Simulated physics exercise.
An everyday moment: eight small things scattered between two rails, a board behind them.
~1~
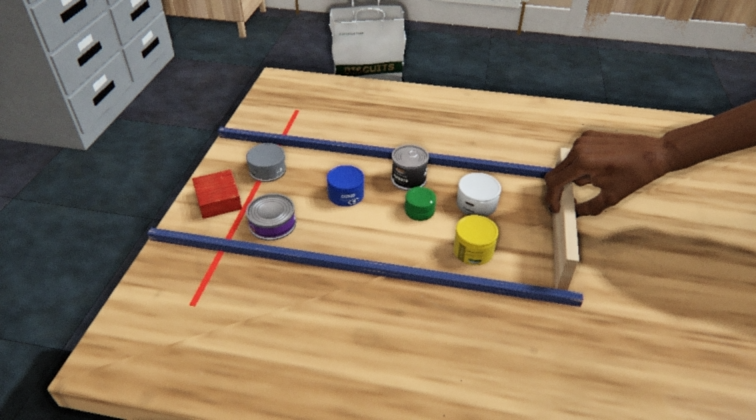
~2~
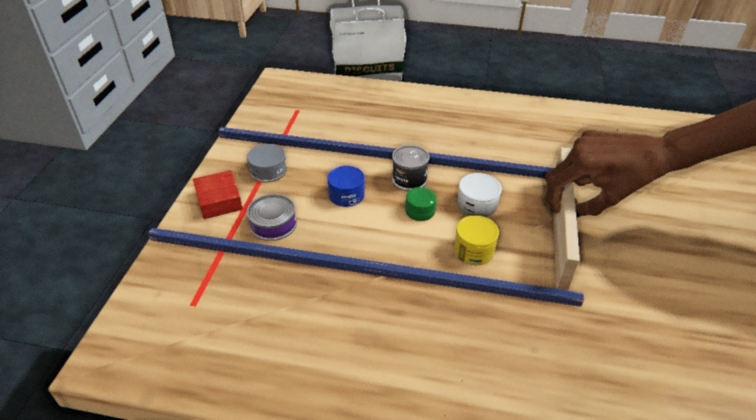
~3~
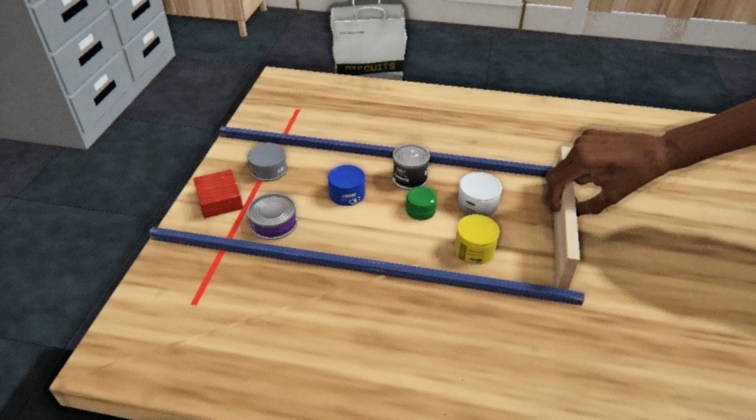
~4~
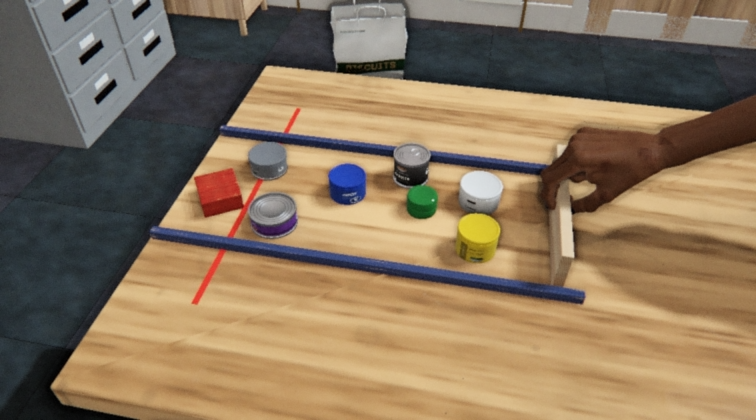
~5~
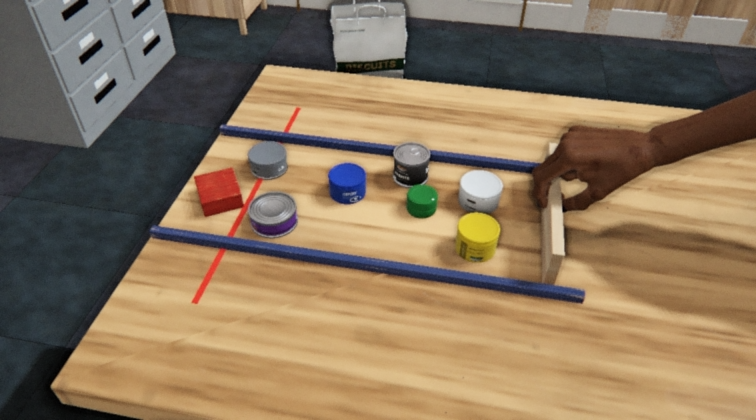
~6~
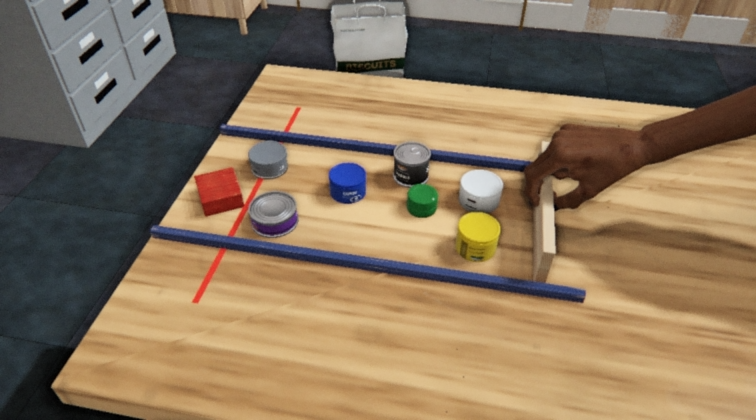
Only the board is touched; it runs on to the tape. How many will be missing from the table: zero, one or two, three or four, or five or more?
The number that fall off is one or two.
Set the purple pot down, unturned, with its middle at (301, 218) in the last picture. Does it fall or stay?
The purple pot remains up.
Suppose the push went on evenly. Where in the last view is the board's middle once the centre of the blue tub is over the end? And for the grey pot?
At (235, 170) for the blue tub; at (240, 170) for the grey pot.
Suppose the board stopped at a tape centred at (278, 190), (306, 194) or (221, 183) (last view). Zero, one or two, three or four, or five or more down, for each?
For each place: None at all; not one; three or four.
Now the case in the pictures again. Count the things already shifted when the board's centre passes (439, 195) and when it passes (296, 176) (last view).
First 4, then 8.
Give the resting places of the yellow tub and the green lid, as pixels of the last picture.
Near (218, 210) and (237, 188).
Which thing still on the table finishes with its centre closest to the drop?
That is the purple pot.
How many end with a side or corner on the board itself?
That makes 4.
Early on, none off yet; red block at rest near (219, 191); grey pot at rest near (269, 160); purple pot at rest near (274, 214).
A while later, none off yet; red block travelled a little near (209, 186); grey pot moving near (261, 158); purple pot travelled about its own width near (231, 210).
Finally, the number that fall off is one or two; lost, red block.
